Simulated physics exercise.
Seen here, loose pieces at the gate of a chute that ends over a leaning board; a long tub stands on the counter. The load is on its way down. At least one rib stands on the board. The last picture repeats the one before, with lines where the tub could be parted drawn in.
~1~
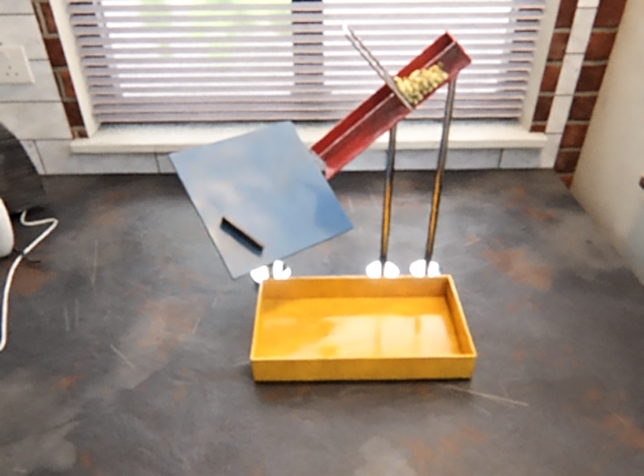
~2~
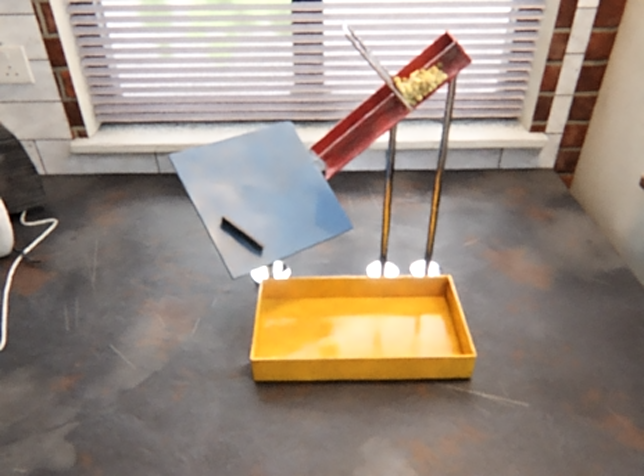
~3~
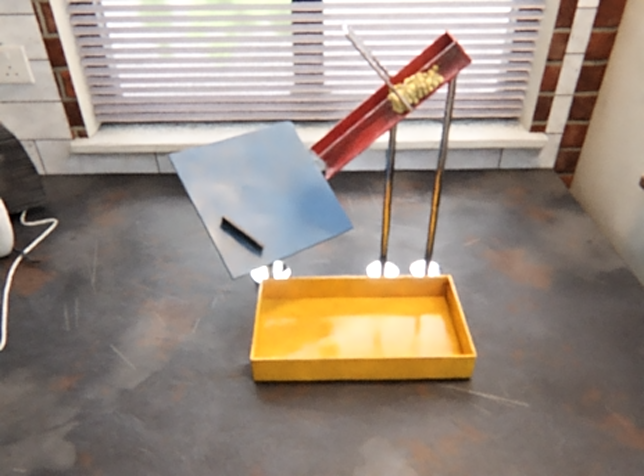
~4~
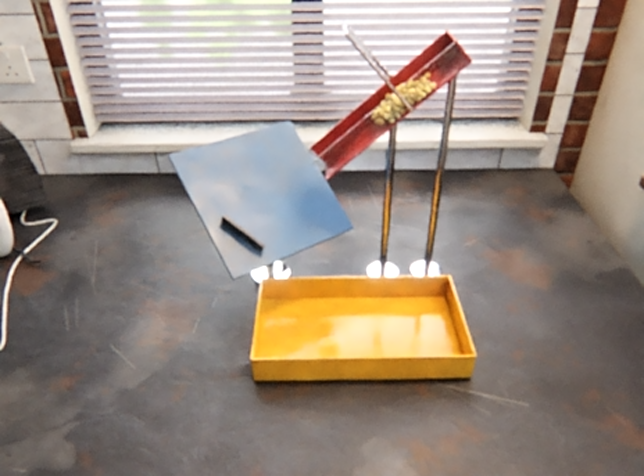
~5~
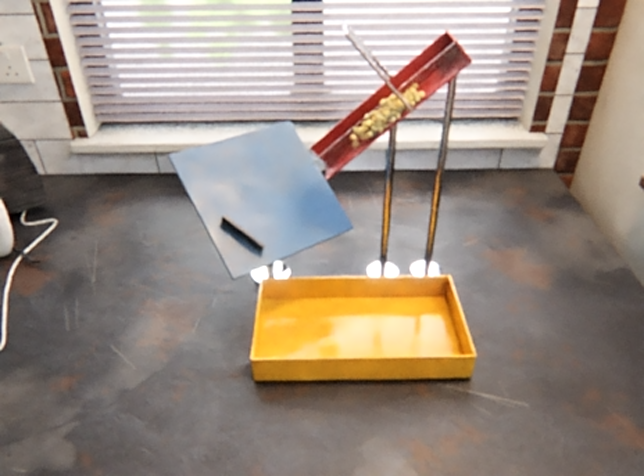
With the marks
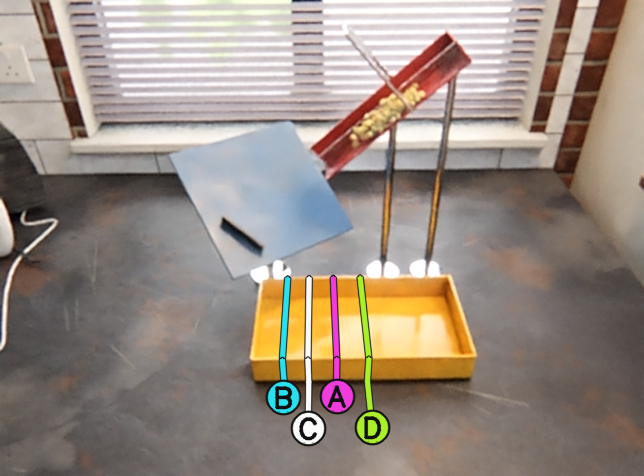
The footage shows pale beans bunched near the top of a sloping red chute above a tilted blue-grey board and an empty yellow tub; the beans slide down to the left along the chute, spreading out as they go.
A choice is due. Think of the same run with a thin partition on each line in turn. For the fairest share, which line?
Take C.
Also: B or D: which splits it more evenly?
B.
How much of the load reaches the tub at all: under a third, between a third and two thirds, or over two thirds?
About that: Over two thirds.
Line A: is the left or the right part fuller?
The left side.
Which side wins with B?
More lands on the right.
On the marked copy, line A crosses the front rim at (336, 358); line B crosses the front rim at (282, 358); line C crosses the front rim at (307, 358); line D crosses the front rim at (368, 357).
For line A, of what is caught, the bulk on the left of the divider, a small share on the right.
For line B, of what is caught, close to a quarter on the left of the divider, the bulk on the right.
For line C, of what is caught, close to two thirds on the left of the divider, close to a third on the right.
For line D, of what is caught, all but a few on the left of the divider, only a few on the right.
